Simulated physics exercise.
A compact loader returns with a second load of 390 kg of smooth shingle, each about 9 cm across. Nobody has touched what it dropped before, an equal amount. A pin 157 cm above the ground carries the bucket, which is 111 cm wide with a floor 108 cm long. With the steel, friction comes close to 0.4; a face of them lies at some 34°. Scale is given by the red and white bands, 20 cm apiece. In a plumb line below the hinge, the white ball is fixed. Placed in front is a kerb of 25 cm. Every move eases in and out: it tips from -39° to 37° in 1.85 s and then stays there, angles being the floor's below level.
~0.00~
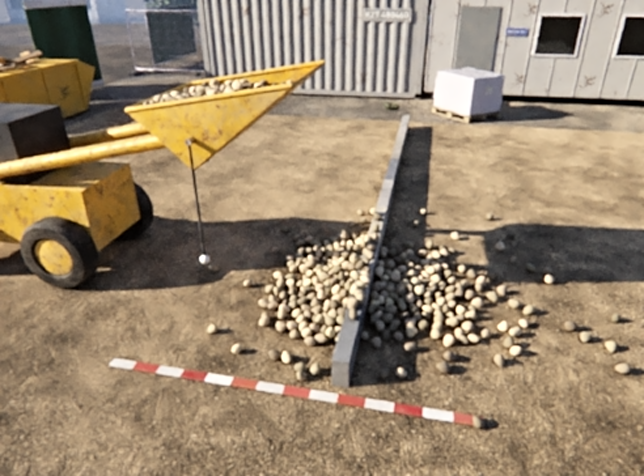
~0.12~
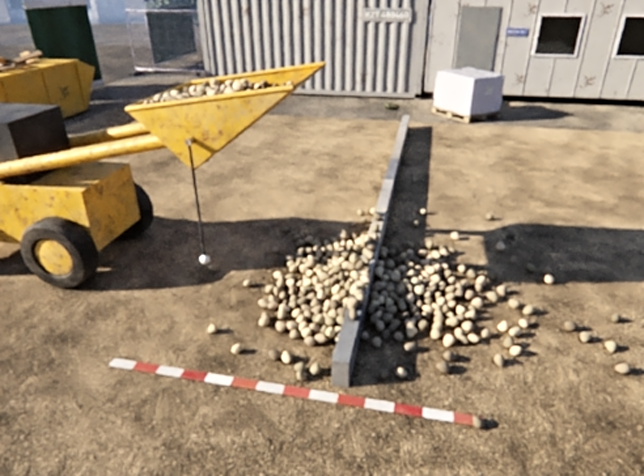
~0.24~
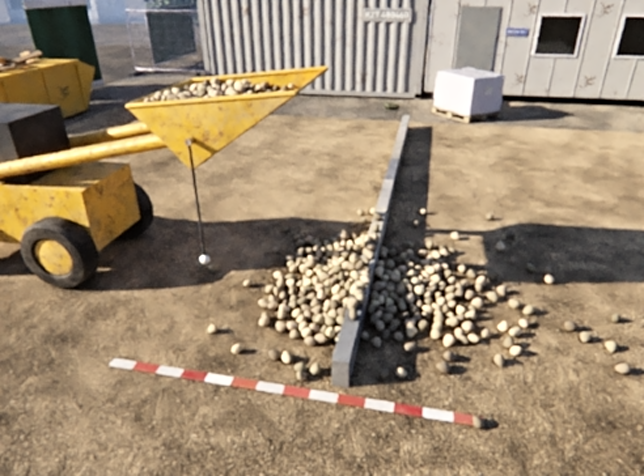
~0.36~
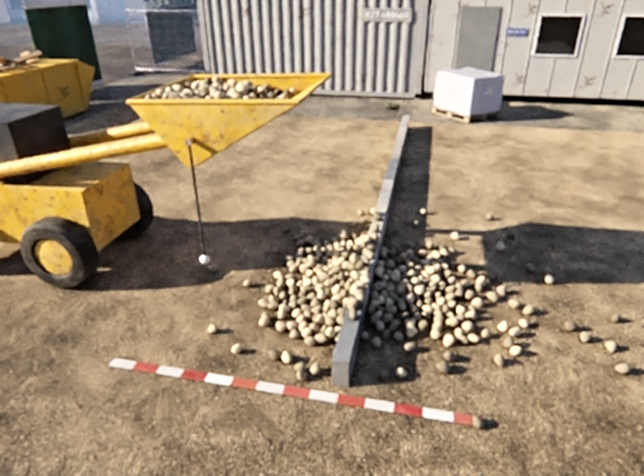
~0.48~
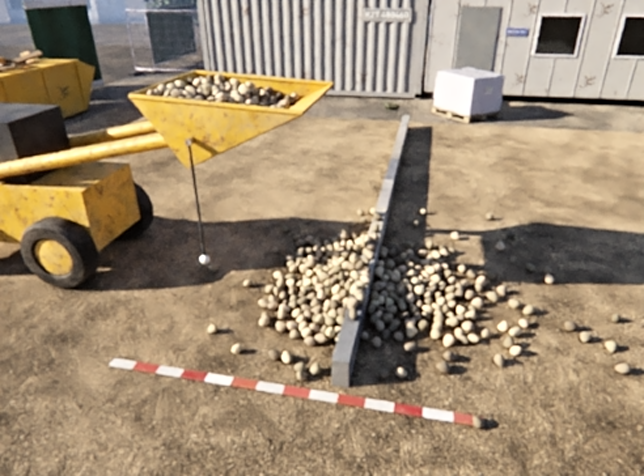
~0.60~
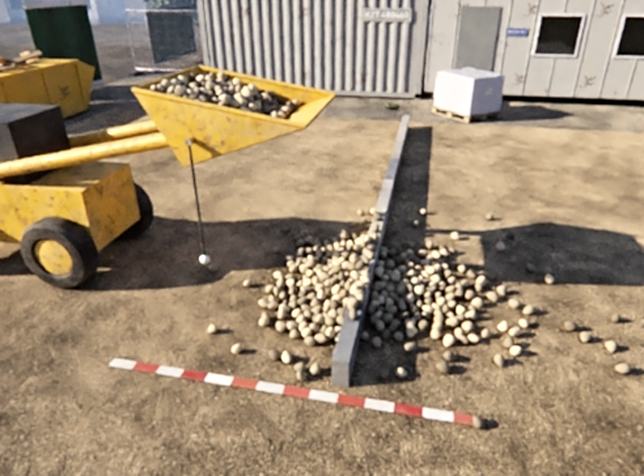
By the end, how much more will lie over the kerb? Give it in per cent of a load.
About 21 per cent.
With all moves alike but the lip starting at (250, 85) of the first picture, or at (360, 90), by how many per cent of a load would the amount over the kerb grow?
Case one about 0 %, case two about 100 %.
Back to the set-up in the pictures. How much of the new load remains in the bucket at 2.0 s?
It still holds about 40 per cent.
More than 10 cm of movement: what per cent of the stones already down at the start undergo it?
I'd say roughly 15 per cent of them.
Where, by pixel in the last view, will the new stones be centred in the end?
Middle: Approx. (338, 272) px.
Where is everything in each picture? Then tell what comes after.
In the first frame, the bucket is at -39°, its lip at (292, 86); the top of the load is at (246, 88). The earlier load is highest near (364, 266), 30 cm above ground level, 60 % on this side of the kerb, 40 % over the kerb.
In the second frame, the bucket is at -38°, its lip at (293, 88); the top of the load is at (228, 89); the stones move at 0.1 m/s on average.
In the third frame, the bucket is at -35°, its lip at (296, 93); the top of the load is at (229, 89); the stones move at 0.1 m/s on average.
In the fourth frame, the bucket is at -31°, its lip at (299, 102); the top of the load is at (212, 88); the stones move at 0.2 m/s on average.
In the fifth frame, the bucket is at -26°, its lip at (303, 113); the top of the load is at (202, 83); the stones move at 0.2 m/s on average.
In the sixth frame, the bucket is at -20°, its lip at (306, 127); the top of the load is at (205, 80); the stones move at 0.2 m/s on average.
After 1.4 s the floor is at 25°; in per cent of one load, 100 in the bucket, 60 on this side of the kerb, 40 over the kerb; the foremost stones are at (576, 310).
After 2.0 s the floor is at 37°; in per cent of one load, 40 in the bucket, 119 on this side of the kerb, 40 over the kerb; the foremost stones are at (576, 310).
After 2.3 s the floor is at 37°; in per cent of one load, 6 in the bucket, 145 on this side of the kerb, 48 over the kerb; the foremost stones are at (576, 310).
After 5.1 s the floor is at 37°; in per cent of one load, 0 in the bucket, 138 on this side of the kerb, 61 over the kerb; the foremost stones are at (576, 310). Net gain over the kerb, 21.
